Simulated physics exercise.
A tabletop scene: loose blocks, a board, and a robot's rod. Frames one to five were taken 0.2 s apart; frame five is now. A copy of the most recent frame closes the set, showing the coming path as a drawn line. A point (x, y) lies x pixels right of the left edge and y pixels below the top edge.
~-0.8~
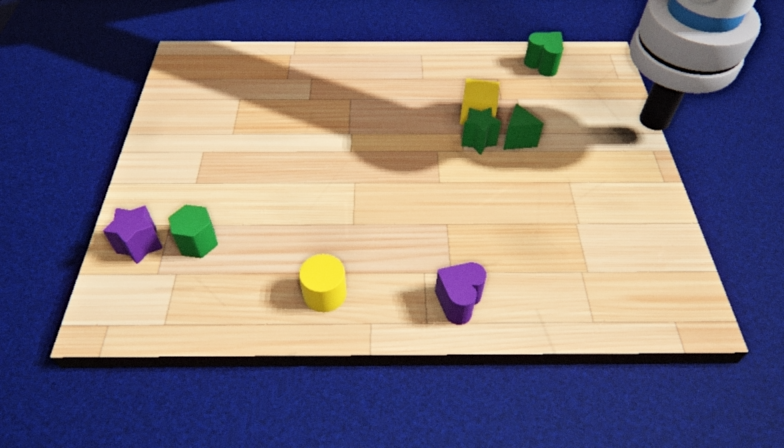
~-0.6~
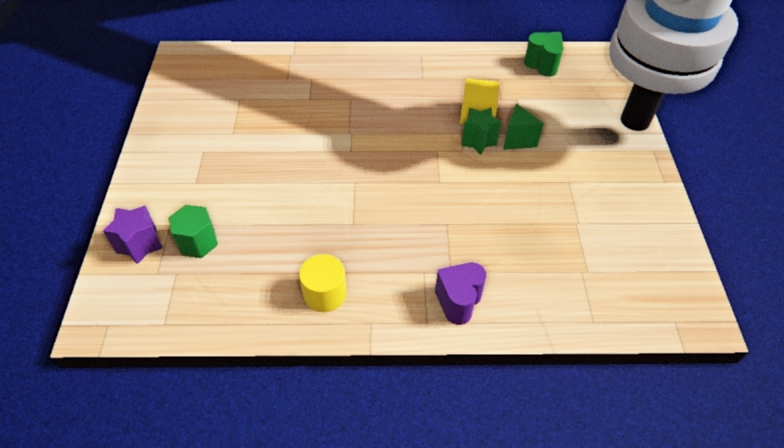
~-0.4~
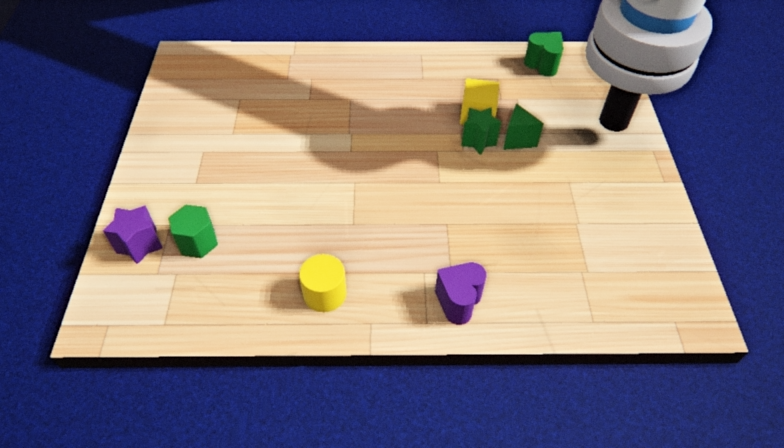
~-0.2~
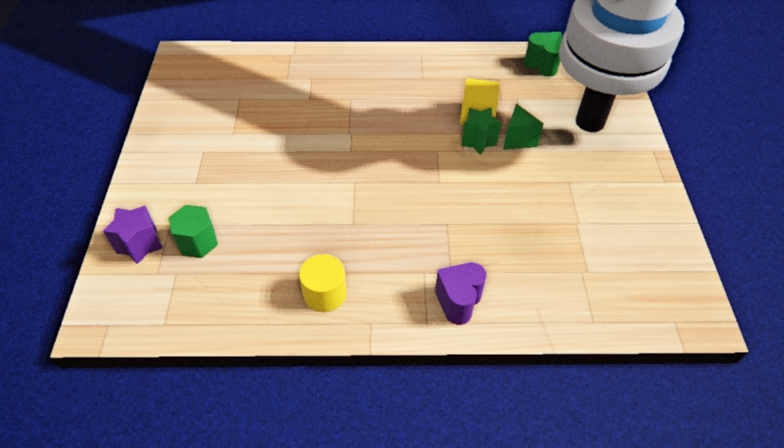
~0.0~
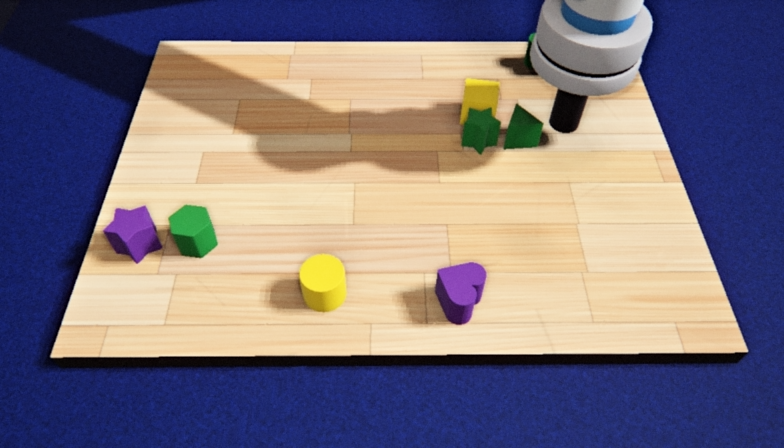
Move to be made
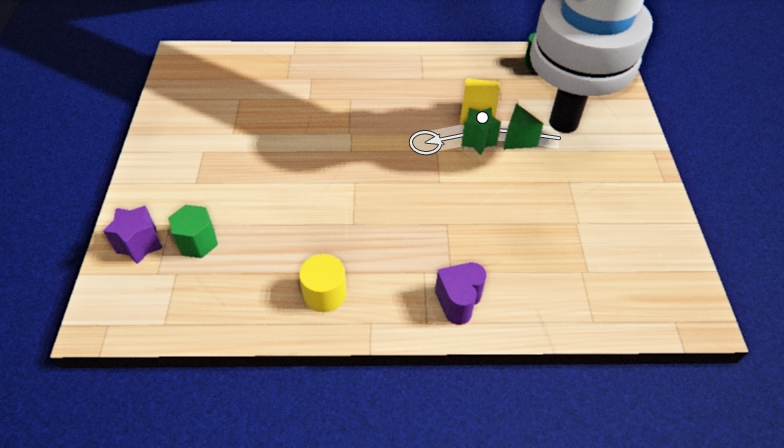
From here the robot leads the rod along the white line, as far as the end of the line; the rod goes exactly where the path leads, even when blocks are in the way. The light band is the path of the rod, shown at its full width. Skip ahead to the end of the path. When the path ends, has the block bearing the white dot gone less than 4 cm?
My answer is no.
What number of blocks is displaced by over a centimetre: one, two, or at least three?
I predict three or more.
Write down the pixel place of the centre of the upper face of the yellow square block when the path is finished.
(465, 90)
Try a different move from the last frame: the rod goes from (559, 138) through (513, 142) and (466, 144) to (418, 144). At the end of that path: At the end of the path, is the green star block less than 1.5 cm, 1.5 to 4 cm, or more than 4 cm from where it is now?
Answer: More than 4 cm.
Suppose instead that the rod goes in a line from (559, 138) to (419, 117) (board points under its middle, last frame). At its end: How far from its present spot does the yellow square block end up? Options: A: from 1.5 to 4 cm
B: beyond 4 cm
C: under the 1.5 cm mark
Correct choice: B.
The drawn path runs from (559, 138) by way of (513, 132) and (469, 134) to (426, 143); the dot is on the green star block.
On the path given first. One third of the way, rod at (516, 117); green star block at (477, 119), turned 20° clockwise; green triangle at (505, 122), turned 20° anticlockwise.
Two thirds of the way, rod at (471, 119); yellow square block at (464, 88), turned 55° clockwise; green star block at (453, 127); green triangle at (487, 126), turned 65° anticlockwise.
At the end, rod at (427, 128); yellow square block at (464, 88), turned 60° clockwise; green star block at (431, 138), turned 75° anticlockwise; green triangle at (487, 127), turned 65° anticlockwise.
